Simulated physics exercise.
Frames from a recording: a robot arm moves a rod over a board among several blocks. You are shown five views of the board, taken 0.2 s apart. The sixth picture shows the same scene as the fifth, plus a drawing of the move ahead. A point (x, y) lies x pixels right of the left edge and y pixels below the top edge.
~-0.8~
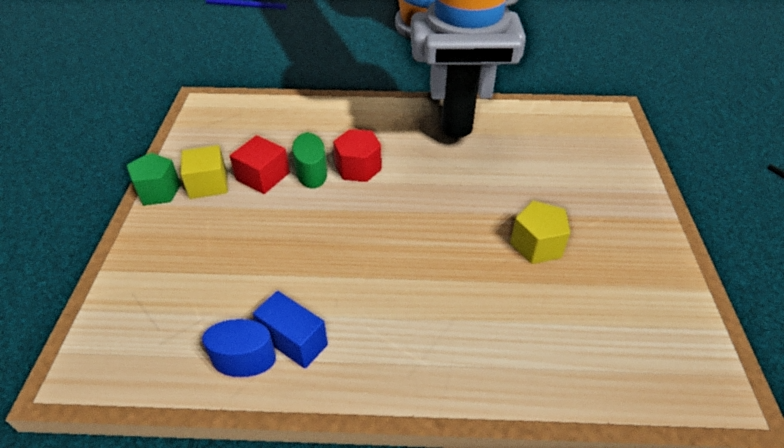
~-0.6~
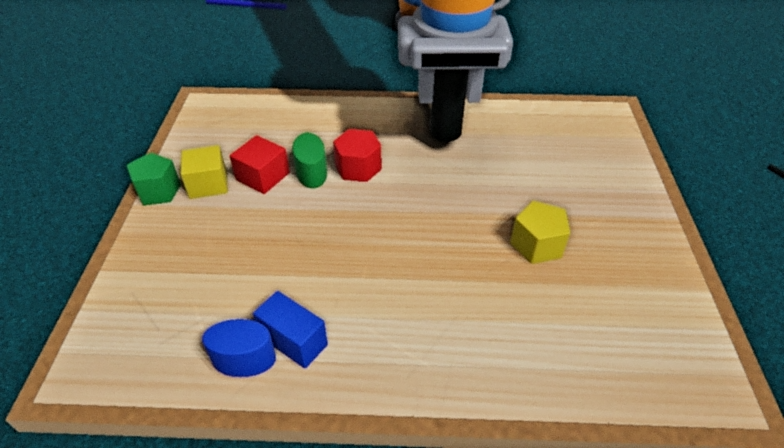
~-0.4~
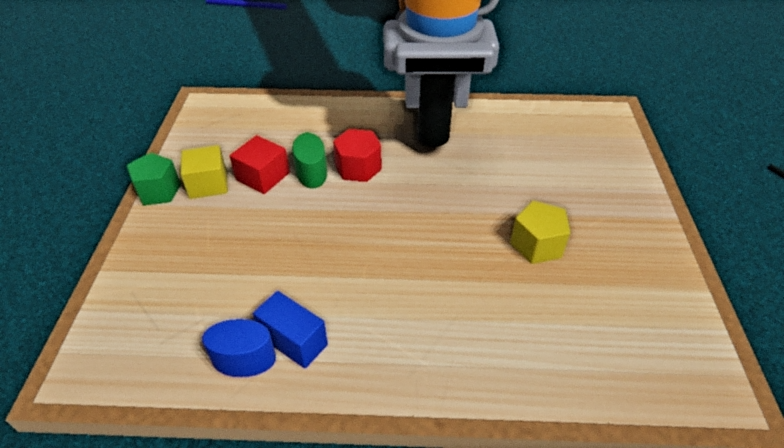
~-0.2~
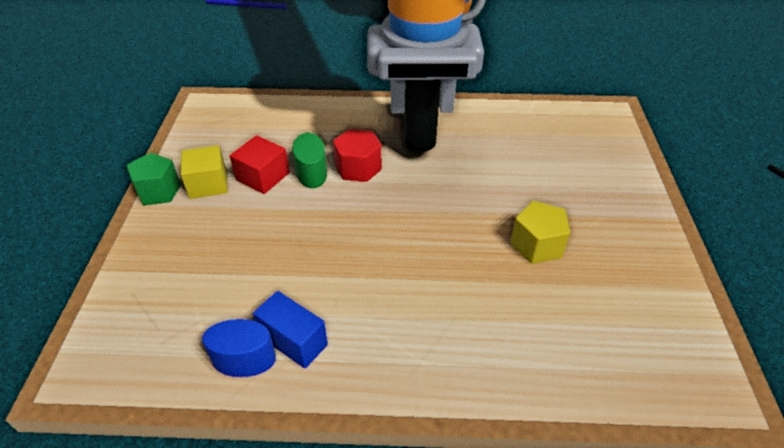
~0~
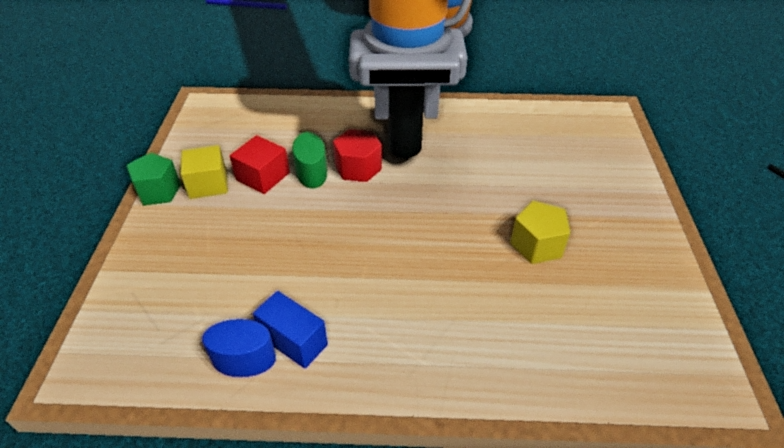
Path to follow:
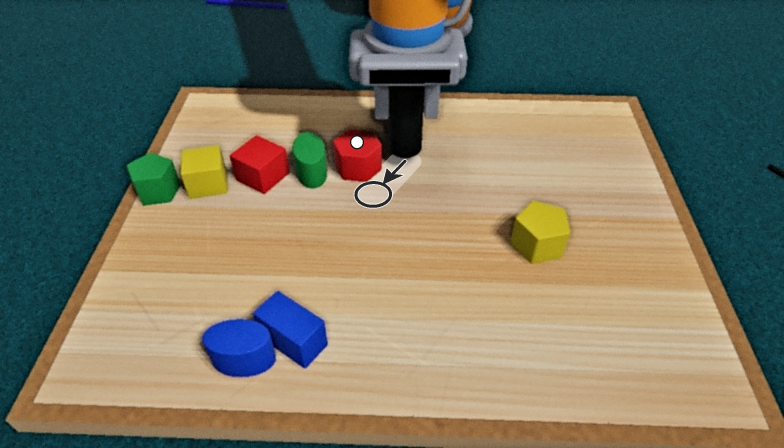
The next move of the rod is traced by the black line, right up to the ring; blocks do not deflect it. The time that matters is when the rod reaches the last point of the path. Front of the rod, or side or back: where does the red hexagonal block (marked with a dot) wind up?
Gone from the front.
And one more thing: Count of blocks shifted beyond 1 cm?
Counting only shifts above 1 cm, I get one block.
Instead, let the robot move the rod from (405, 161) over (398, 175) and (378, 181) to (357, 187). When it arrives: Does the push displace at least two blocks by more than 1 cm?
No, it doesn't check out.
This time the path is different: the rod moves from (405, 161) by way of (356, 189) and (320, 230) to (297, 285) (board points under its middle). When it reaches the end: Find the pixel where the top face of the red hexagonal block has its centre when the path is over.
My best guess is (314, 154).
The line goes from (405, 161) to (373, 194); the dot is on the red hexagonal block.
On the path given first. Halfway along, rod at (389, 165); red hexagonal block at (350, 145), turned 25° clockwise.
At the end, rod at (373, 181); green oval at (304, 146); red hexagonal block at (345, 148), turned 50° clockwise.
